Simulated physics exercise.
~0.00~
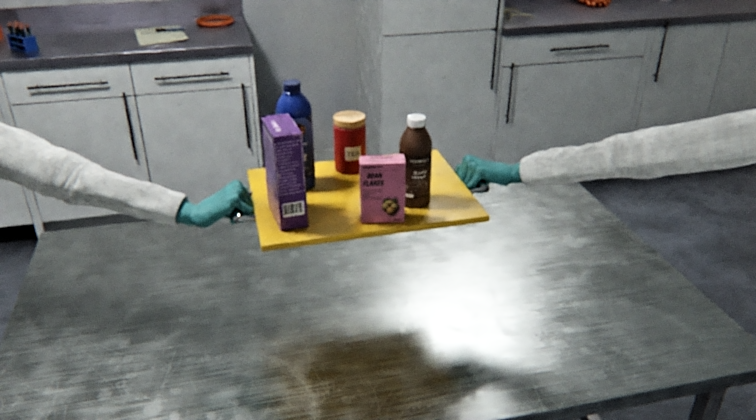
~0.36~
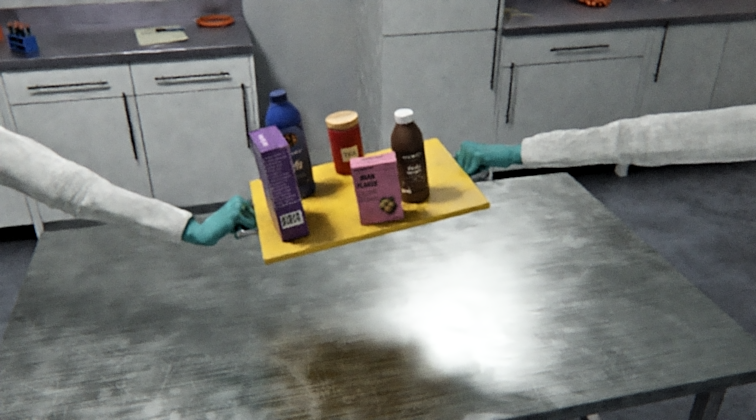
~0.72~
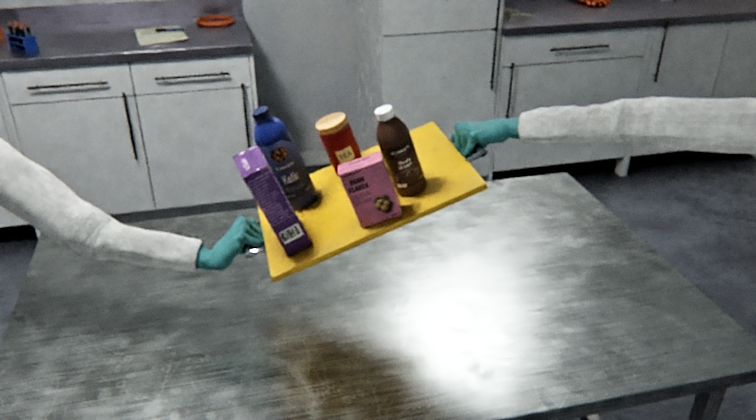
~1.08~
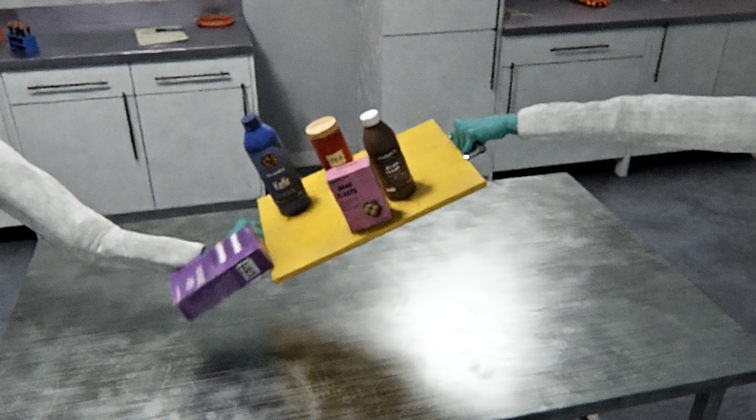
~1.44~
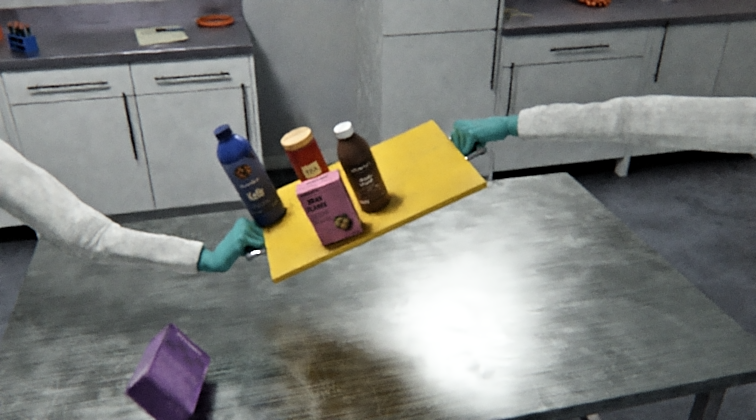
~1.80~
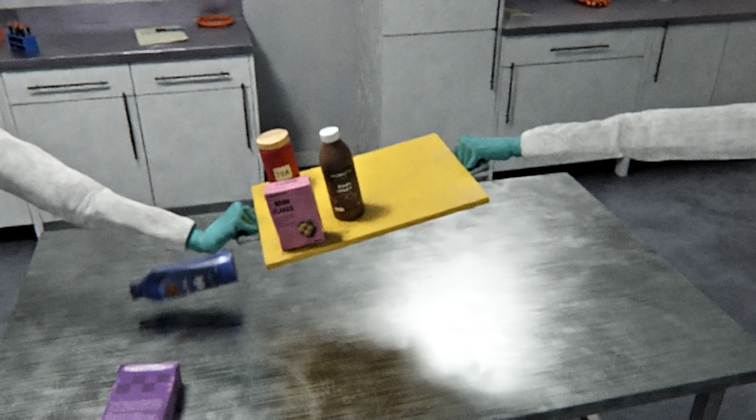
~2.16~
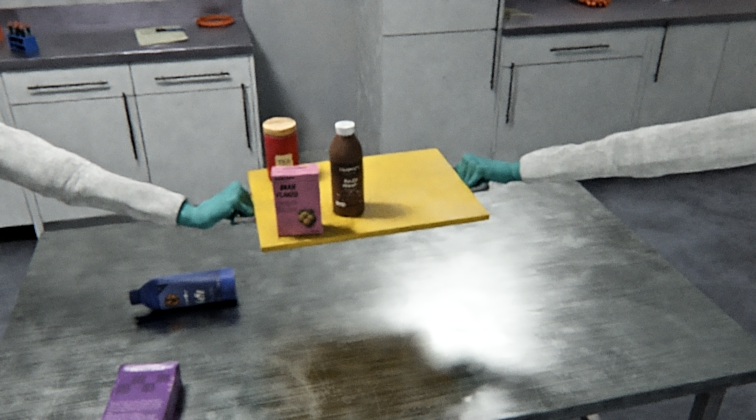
At first, two gloved hands hold a yellow tray level above a metal table, with a purple packet, a blue bottle, a red jar, a pink packet and a brown bottle standing on it. The hands tip the tray down to the left, and the purple packet topples off that edge and drops to the table. The remaining items slide left, and the blue bottle falls off too, landing on its side. The hands then bring the tray back to level. The red jar, pink packet and brown bottle remain standing on it, shifted left, while the two fallen items lie below.
